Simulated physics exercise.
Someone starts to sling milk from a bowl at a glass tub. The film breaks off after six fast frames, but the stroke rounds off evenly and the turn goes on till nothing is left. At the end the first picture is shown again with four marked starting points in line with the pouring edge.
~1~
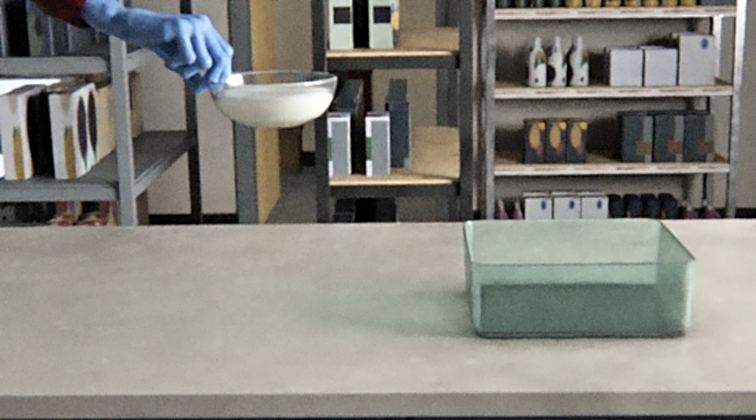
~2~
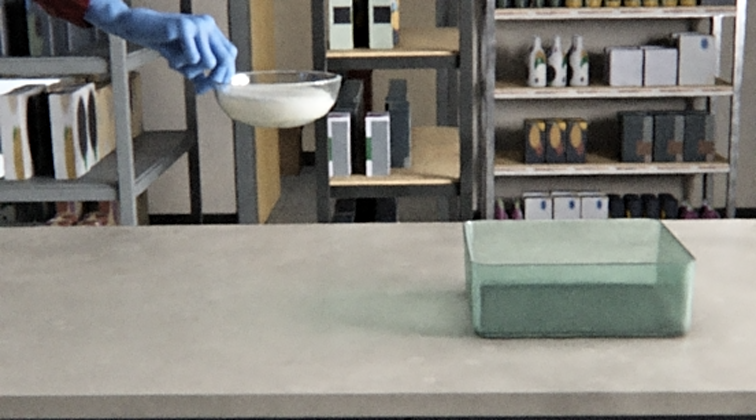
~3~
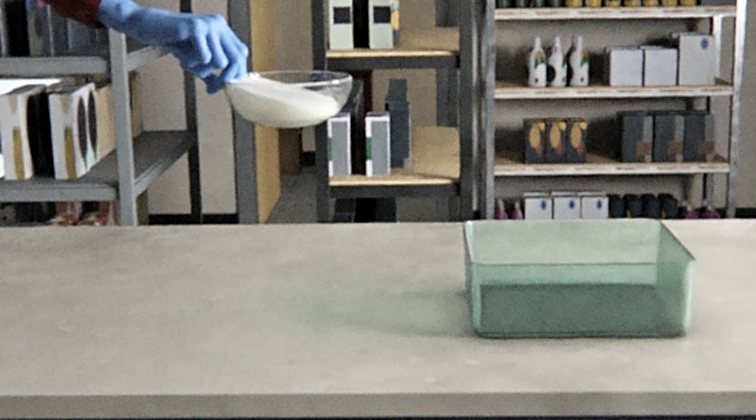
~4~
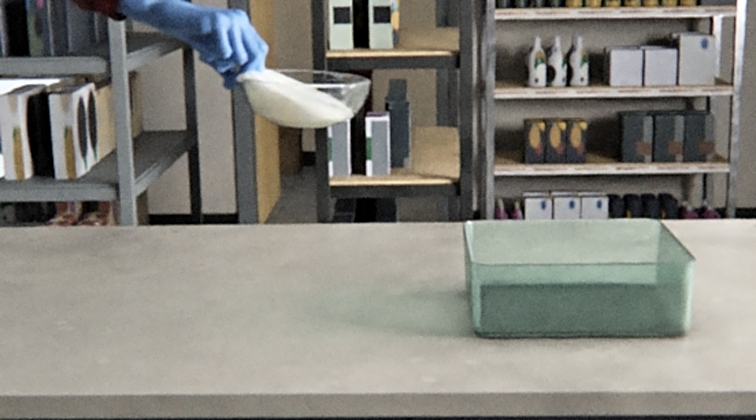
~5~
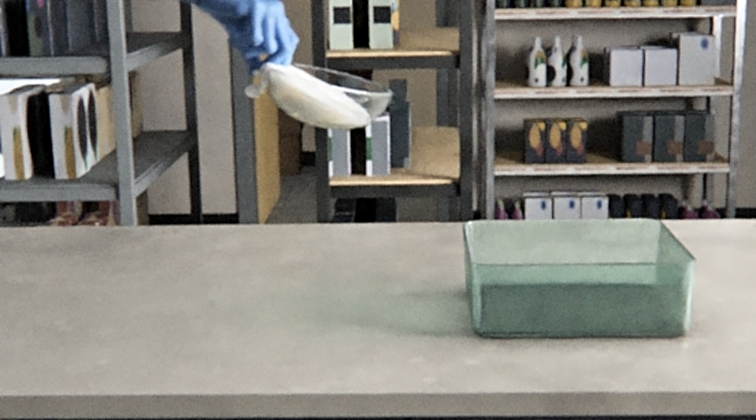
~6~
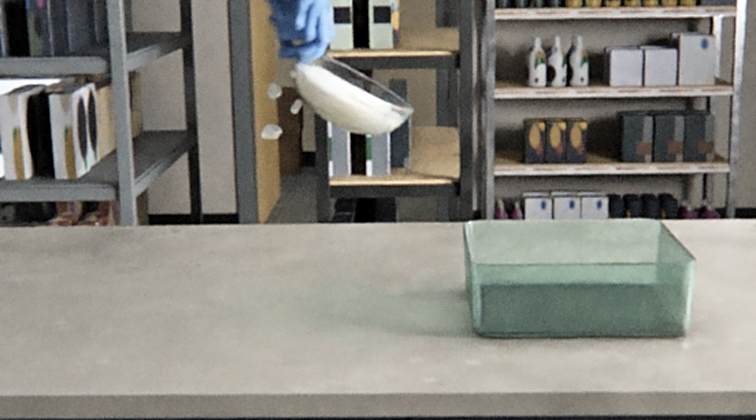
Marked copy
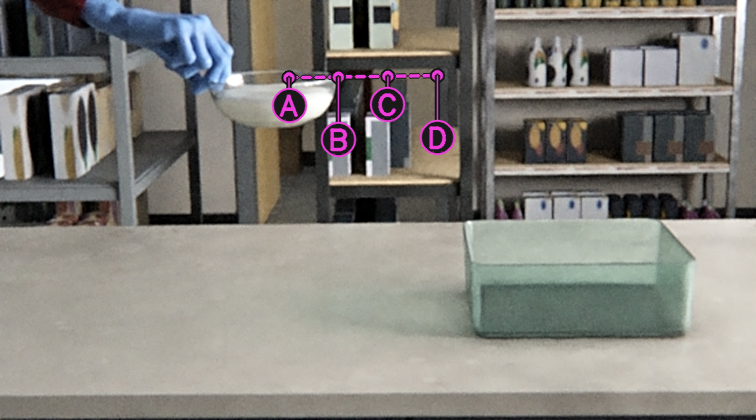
A blue-gloved hand with a dark red sleeve holds a clear glass bowl of white milk at upper left, carries it rightward and tips it rightward, while milk slops over the hand-side rim and breaks into drops. Below, a pale green glass tub with green liquid sits on the right of a grey counter. A still camera faces the counter, with stocked shelves behind.
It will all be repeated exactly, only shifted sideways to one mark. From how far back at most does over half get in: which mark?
The limit is A.
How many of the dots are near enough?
All four.
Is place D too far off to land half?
No, not at all.
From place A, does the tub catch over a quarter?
Yes, it does.
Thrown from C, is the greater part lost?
No.
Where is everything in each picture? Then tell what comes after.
The first frame shows upright, lip at (334, 77); tub from (473, 335) to (690, 334); nothing has left yet.
The second frame shows upright, lip at (338, 77); nothing has left yet.
The third frame shows upright, lip at (349, 76); nothing has left yet.
The fourth frame shows tipped about 4°, lip at (367, 80); milk is over the rim, down to (242, 77).
The fifth frame shows tipped about 14°, lip at (390, 91); milk is over the rim, down to (259, 93).
The sixth frame shows tipped about 29°, lip at (411, 108); milk is over the rim, down to (266, 136).
On the marked copy, A at (289, 77); B at (338, 77); C at (387, 76); D at (437, 75).
Choosing A, about 65 % lands in the tub, 21 % falls short and 14 % goes beside or beyond.
Choosing B, about 71 % lands in the tub, 9 % falls short and 20 % goes beside or beyond.
Choosing C, about 79 % lands in the tub, 14 % falls short and 7 % goes beside or beyond.
Choosing D, about 73 % lands in the tub, 8 % falls short and 18 % goes beside or beyond.
